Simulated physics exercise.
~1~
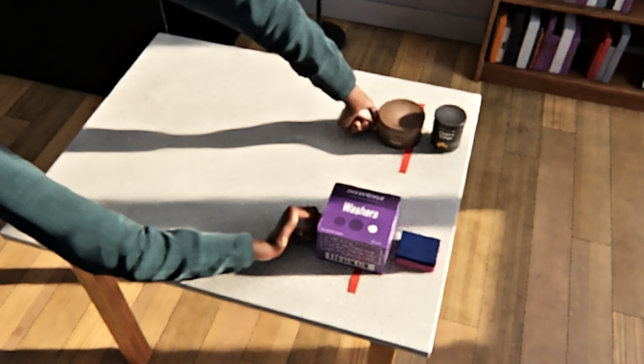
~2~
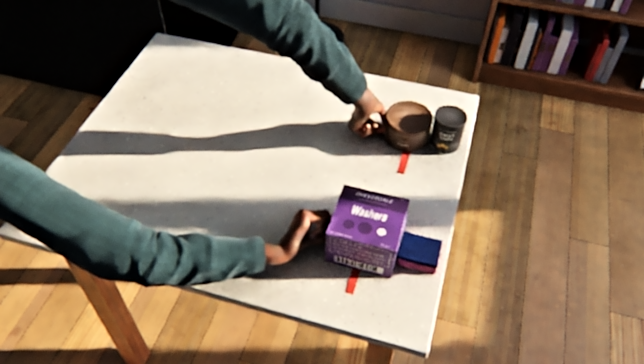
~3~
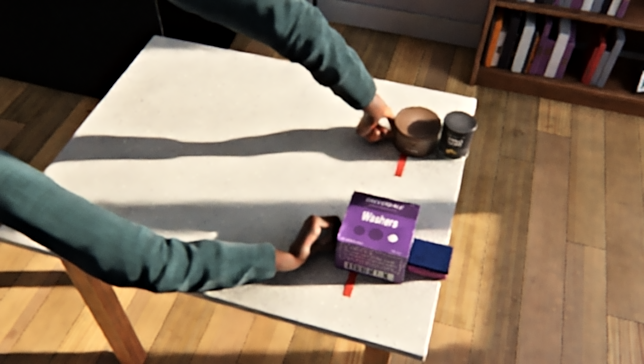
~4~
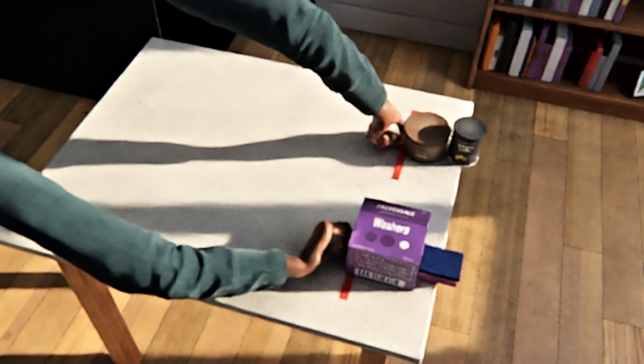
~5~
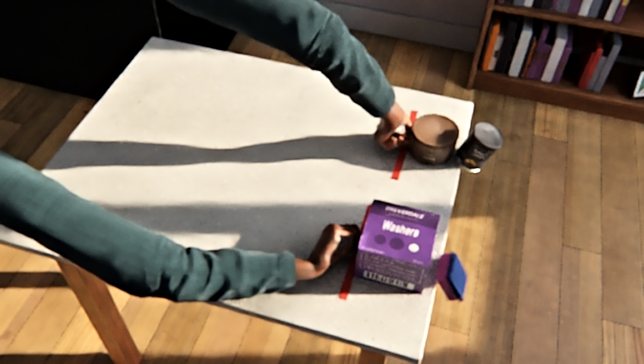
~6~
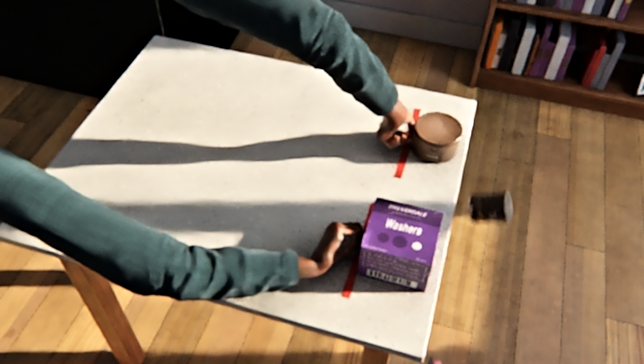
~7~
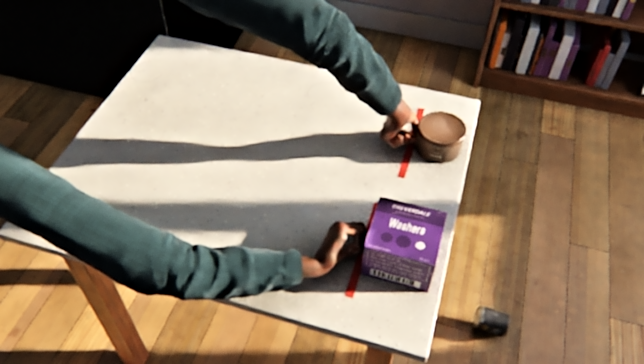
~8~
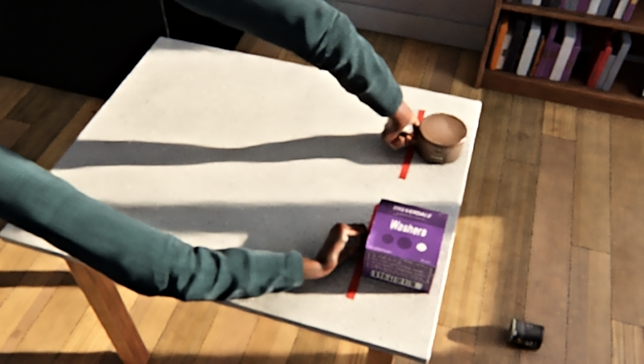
On a white table, two hands push a box and tub, knocking two smaller items off.
